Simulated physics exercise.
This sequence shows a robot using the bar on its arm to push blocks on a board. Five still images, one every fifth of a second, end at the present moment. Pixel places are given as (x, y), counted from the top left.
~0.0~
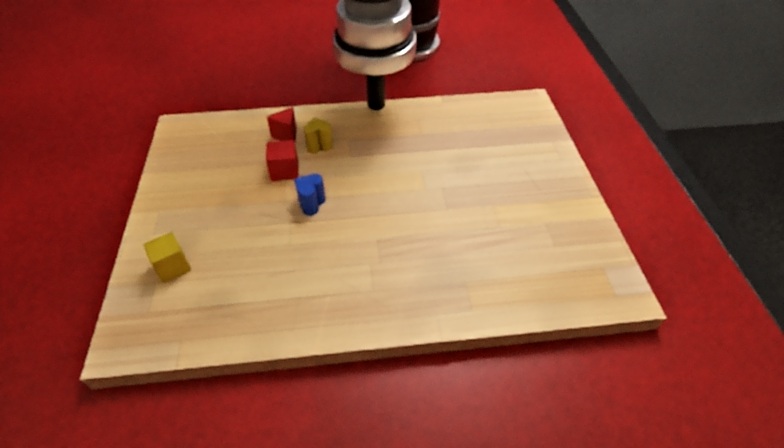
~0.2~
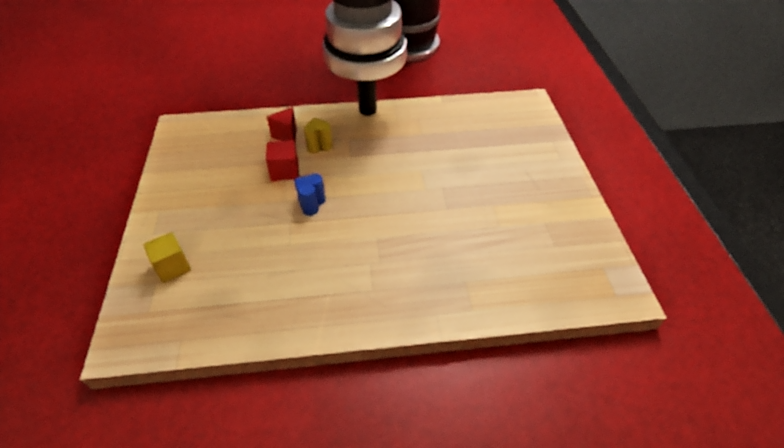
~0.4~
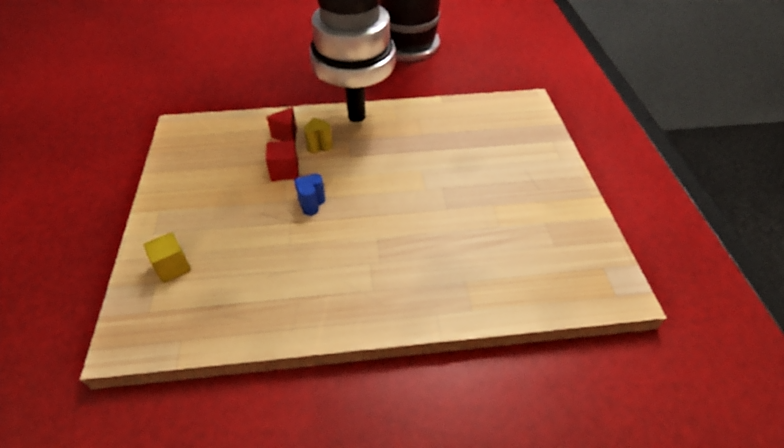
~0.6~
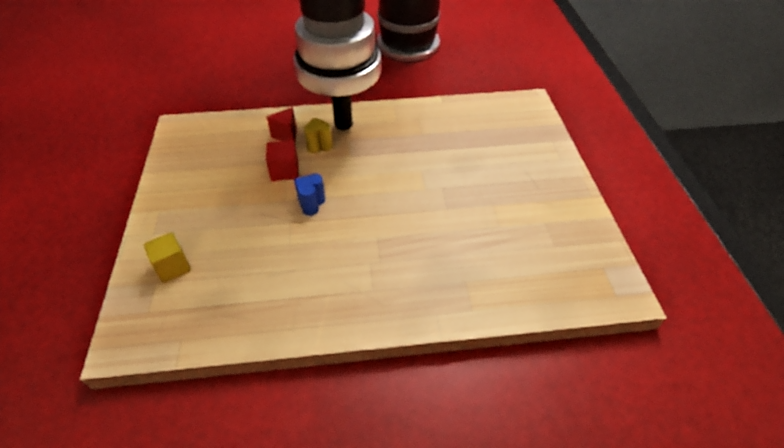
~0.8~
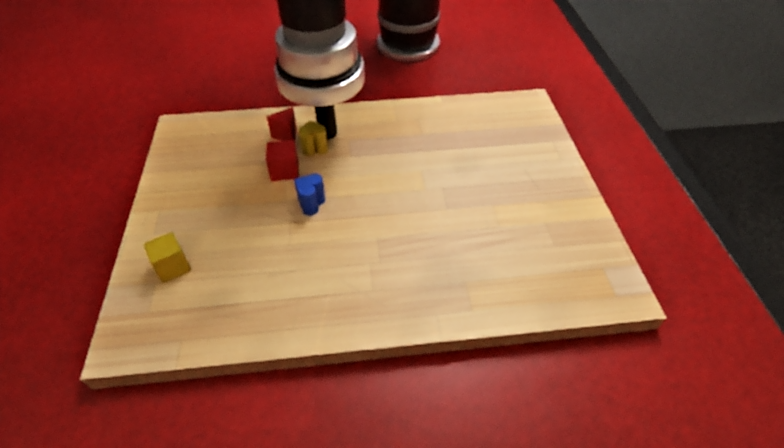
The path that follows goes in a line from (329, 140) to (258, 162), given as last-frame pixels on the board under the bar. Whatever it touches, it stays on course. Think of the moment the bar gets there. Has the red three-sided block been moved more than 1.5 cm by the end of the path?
No, it doesn't check out.
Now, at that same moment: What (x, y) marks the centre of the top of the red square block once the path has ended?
Near (271, 163).
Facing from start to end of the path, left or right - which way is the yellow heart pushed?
Over to the left.
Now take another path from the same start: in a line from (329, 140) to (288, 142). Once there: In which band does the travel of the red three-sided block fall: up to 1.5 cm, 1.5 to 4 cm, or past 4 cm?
Verdict: From 1.5 to 4 cm.
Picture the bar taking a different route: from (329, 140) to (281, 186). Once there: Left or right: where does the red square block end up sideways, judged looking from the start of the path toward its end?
The shift is rightward.
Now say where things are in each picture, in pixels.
In the first picture, tip of the bar at (376, 105), middles of tops, red square block at (280, 150), red three-sided block at (283, 116), yellow heart at (317, 125).
In the second picture, bar at (368, 110), nothing pushed.
In the third picture, bar at (357, 117), nothing pushed.
In the fourth picture, bar at (344, 124), nothing pushed.
In the fifth picture, bar at (328, 134), red square block at (280, 150), red three-sided block at (283, 116), yellow heart at (312, 128).
What follows on the original path. One third of the way, bar at (305, 141); red square block at (272, 157); yellow heart at (291, 138), turned 30° anticlockwise.
Two thirds of the way, bar at (280, 149); red square block at (271, 163), turned 40° clockwise; red three-sided block at (279, 116), turned 35° clockwise; yellow heart at (283, 147), turned 90° anticlockwise.
At the end, bar at (256, 156); red square block at (271, 163), turned 40° clockwise; red three-sided block at (279, 116), turned 35° clockwise; yellow heart at (283, 147), turned 90° anticlockwise.
